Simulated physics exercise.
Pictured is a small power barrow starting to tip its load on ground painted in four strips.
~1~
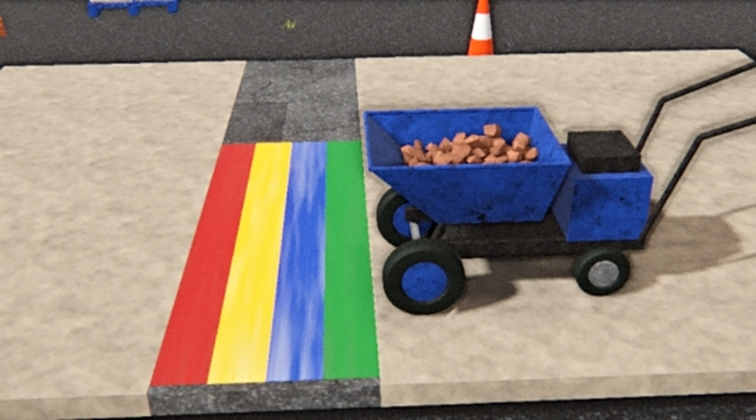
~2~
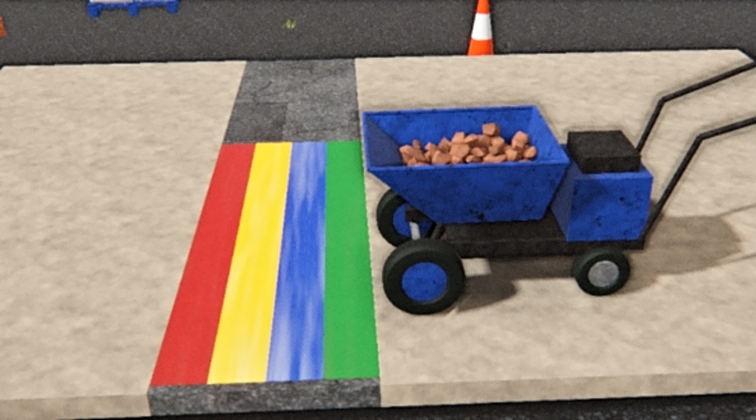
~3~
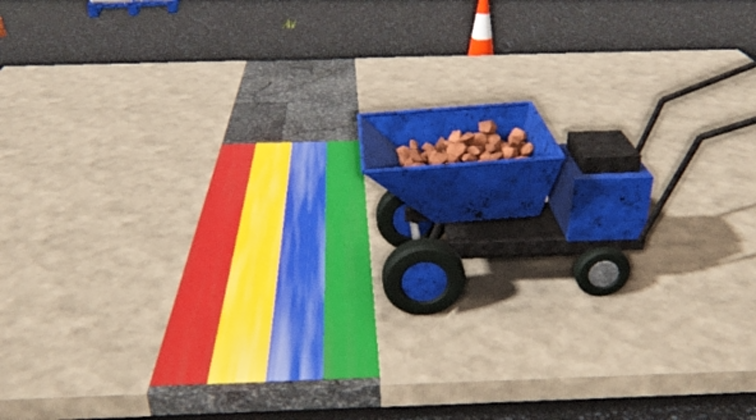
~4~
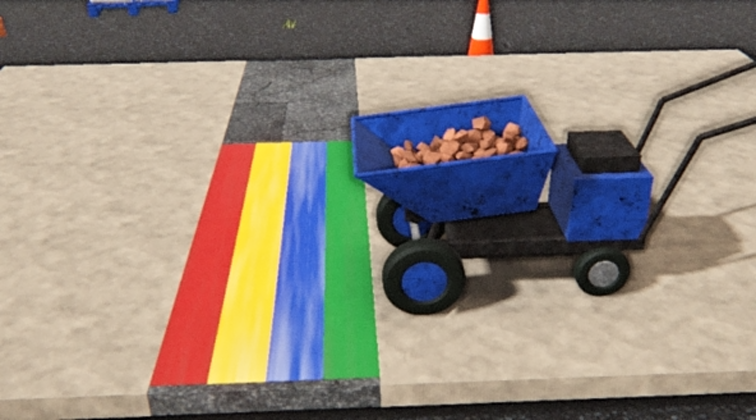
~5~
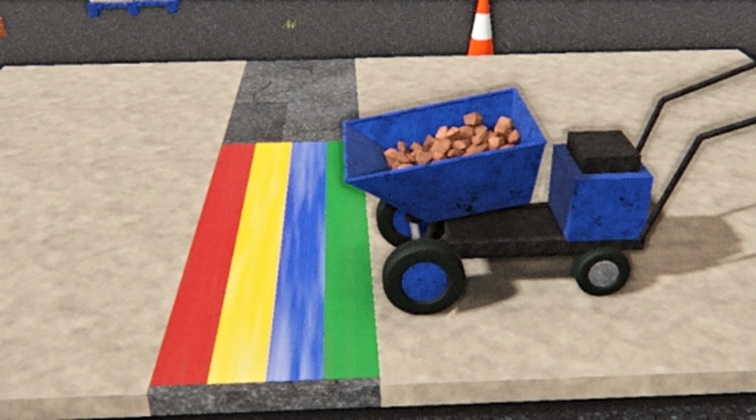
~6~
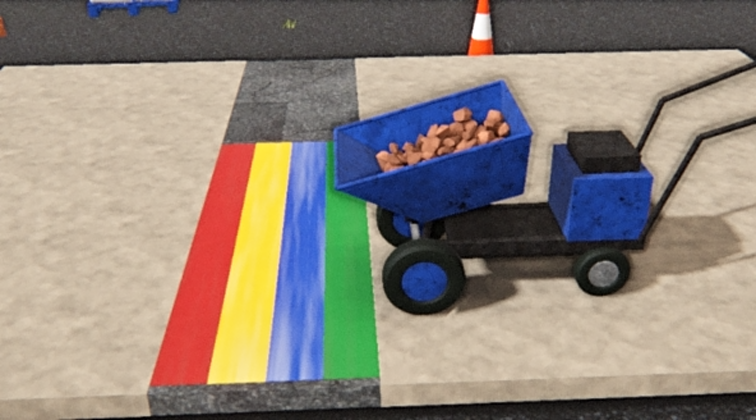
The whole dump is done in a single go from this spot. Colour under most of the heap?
Yellow.
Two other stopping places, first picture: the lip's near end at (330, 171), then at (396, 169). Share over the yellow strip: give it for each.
You'd get around 20 in a hundred, then 40 in a hundred.
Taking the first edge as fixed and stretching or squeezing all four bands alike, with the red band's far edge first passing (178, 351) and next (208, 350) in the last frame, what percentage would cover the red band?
I'd say about 30 % for the first and about 30 % for the second.
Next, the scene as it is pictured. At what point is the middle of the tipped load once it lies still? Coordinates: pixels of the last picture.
The centre comes to rest close to (246, 277).
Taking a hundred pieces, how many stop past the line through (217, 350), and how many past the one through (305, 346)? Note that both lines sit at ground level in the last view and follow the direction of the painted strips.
Some 30 and some 80 per cent, respectively.
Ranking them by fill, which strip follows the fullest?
The answer is red.
Shortly afterwards, skip tipped steeply; the whole lot in the skip.
Next, skip tipped steeply; all but a few in the skip; a little over the blue strip; a little over the yellow strip.
Some moments later, skip tipped right over; near a quarter in the skip; a little over the blue strip; near half over the yellow strip; near a quarter over the red strip; a little off the paint.
In the end, skip tipped right over; a little in the skip; none at all over the green strip; a little over the blue strip; near half over the yellow strip; near a quarter over the red strip; a little off the paint.
